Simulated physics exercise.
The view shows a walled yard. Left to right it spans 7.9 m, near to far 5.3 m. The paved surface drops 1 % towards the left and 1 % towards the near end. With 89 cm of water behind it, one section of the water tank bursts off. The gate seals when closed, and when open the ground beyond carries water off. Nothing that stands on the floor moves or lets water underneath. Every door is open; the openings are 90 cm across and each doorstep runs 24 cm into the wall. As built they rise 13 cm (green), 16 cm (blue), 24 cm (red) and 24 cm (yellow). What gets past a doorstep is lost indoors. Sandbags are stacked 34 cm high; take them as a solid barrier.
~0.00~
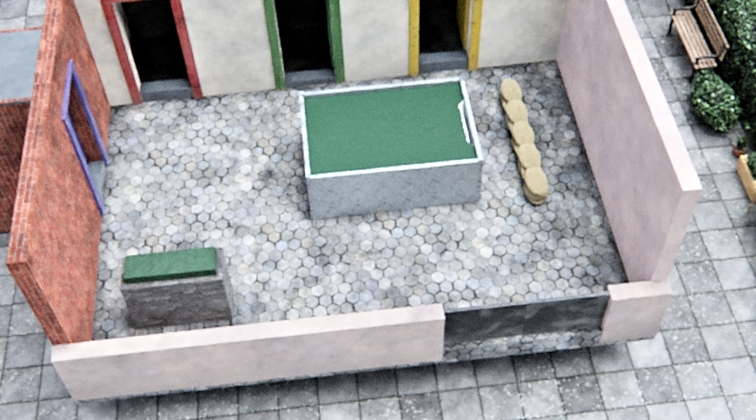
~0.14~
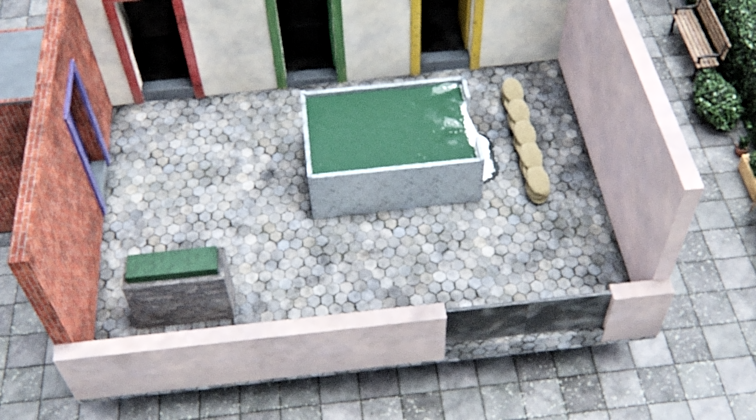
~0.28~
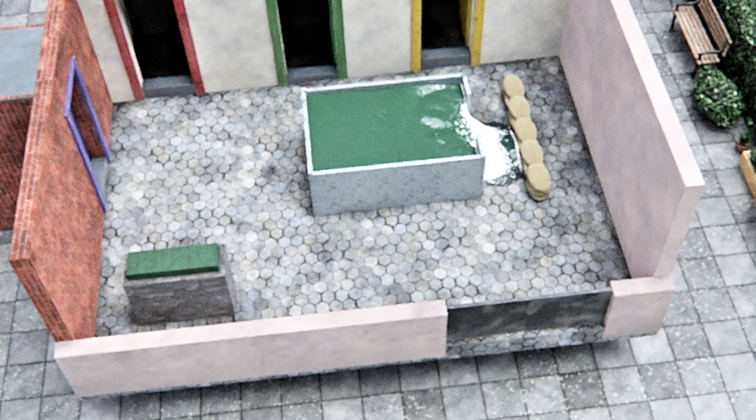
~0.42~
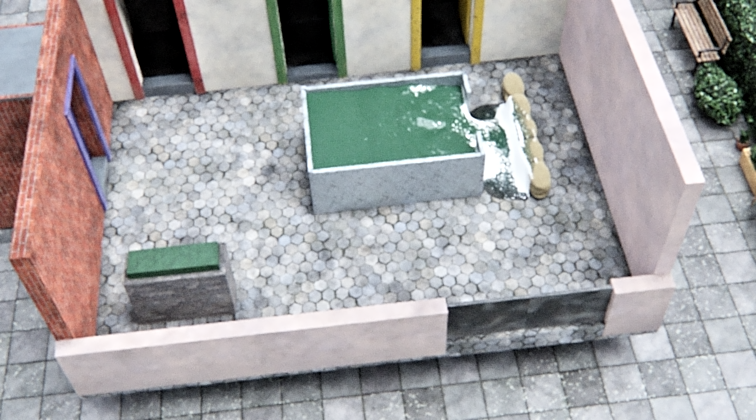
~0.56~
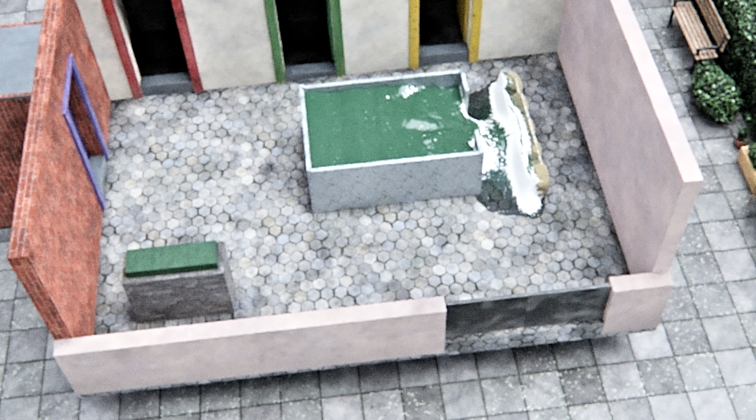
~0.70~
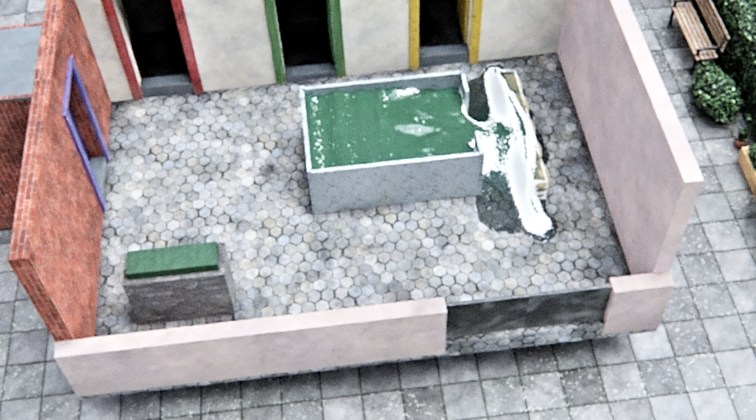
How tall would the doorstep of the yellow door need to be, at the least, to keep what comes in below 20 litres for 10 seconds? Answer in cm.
About 27 cm.
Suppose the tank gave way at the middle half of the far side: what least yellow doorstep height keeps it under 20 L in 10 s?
Then roughly 30 cm.
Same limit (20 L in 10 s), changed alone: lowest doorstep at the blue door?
About 9.0 cm at blue.
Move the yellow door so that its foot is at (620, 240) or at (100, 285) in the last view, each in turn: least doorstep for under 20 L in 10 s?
About 12.0 and 16 cm.
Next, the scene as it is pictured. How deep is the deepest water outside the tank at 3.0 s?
About 42 cm.
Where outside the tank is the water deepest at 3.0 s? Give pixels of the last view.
Around (512, 146).
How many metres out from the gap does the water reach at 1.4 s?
Some 3.8 m out.
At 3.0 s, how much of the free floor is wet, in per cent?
About 55 per cent.
After 1.4 s water covers 30 % of the floor, deepest (65 cm) near (512, 146); 26 cm at the yellow door, 4 litres in over its 24 cm doorstep.
After 3.0 s water covers 55 % of the floor, deepest (42 cm) near (512, 146); 26 cm at the yellow door, 23 litres in over its 24 cm doorstep.
After 10.0 s water covers 95 % of the floor, deepest (21 cm) near (93, 371); 9 cm at the yellow door, 39 litres in over its 24 cm doorstep.
At the yellow door as built, the water arrived by 1.1 s and peaked near 26 cm at 2.0 s.
Run again over the same 10 s with other heights there, 58 litres in over 22 cm, 7 litres over 30 cm. The limit of 20 litres is kept from about 27 cm up.
